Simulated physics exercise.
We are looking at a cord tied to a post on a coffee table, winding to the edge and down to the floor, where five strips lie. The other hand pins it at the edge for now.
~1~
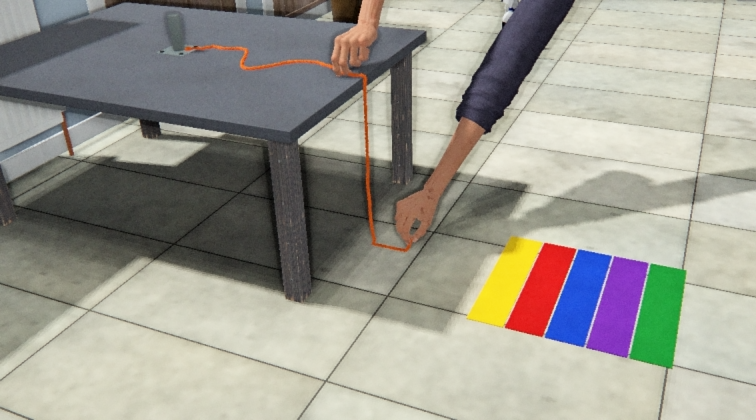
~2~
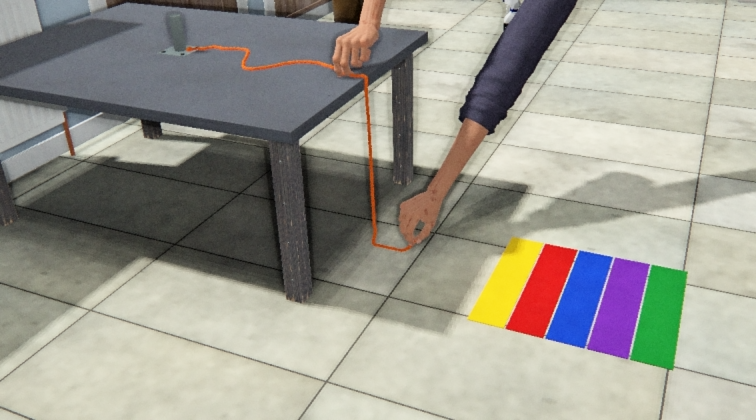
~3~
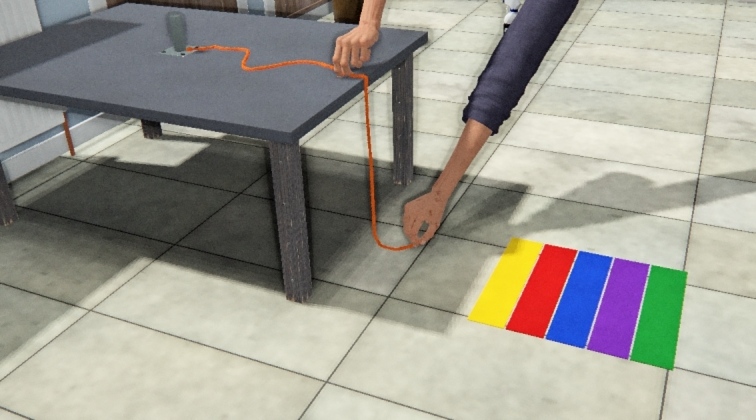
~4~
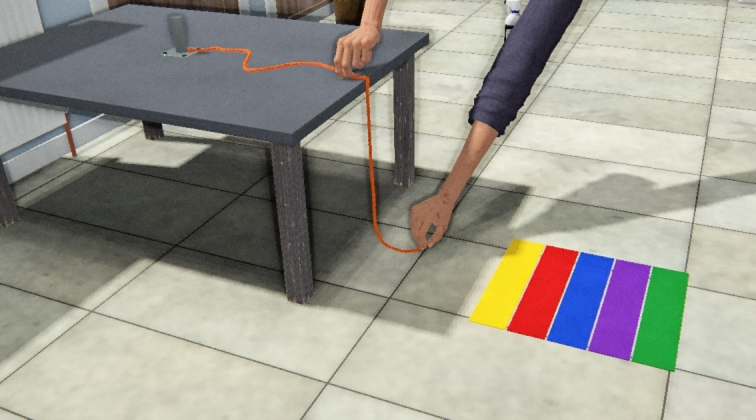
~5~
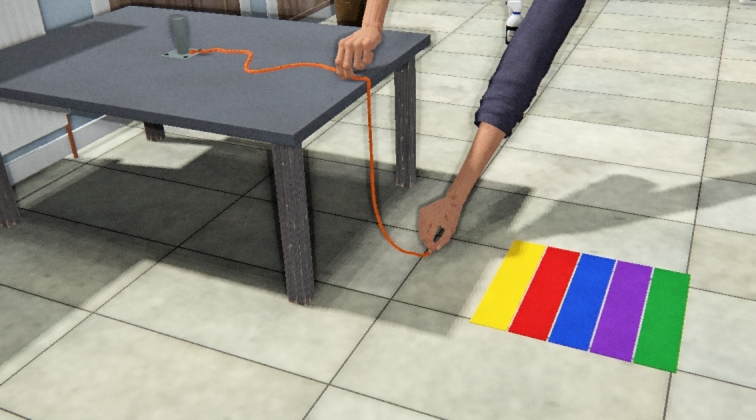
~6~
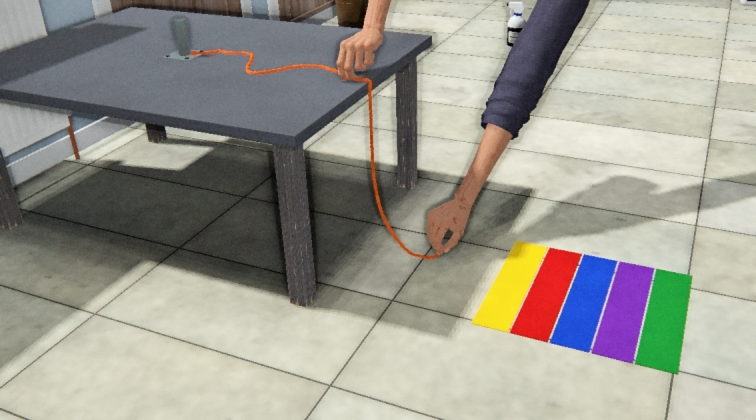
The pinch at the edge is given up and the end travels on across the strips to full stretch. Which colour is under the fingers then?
It gets as far as the purple strip.
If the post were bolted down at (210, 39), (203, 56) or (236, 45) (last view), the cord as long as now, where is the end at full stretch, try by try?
Near (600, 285), (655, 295) and (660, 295).
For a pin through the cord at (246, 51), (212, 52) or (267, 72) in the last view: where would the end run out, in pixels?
About (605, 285), (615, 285) and (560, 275).
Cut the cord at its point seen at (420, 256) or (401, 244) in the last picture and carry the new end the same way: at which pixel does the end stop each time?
About (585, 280) and (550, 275).
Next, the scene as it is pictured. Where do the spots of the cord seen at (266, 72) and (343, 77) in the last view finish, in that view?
They go to (317, 73) and to (403, 112).
Early on, end near (551, 273); over red.
Midway, end near (598, 283); over blue.
At the end of the slack, end near (626, 289); over purple. The purple one.
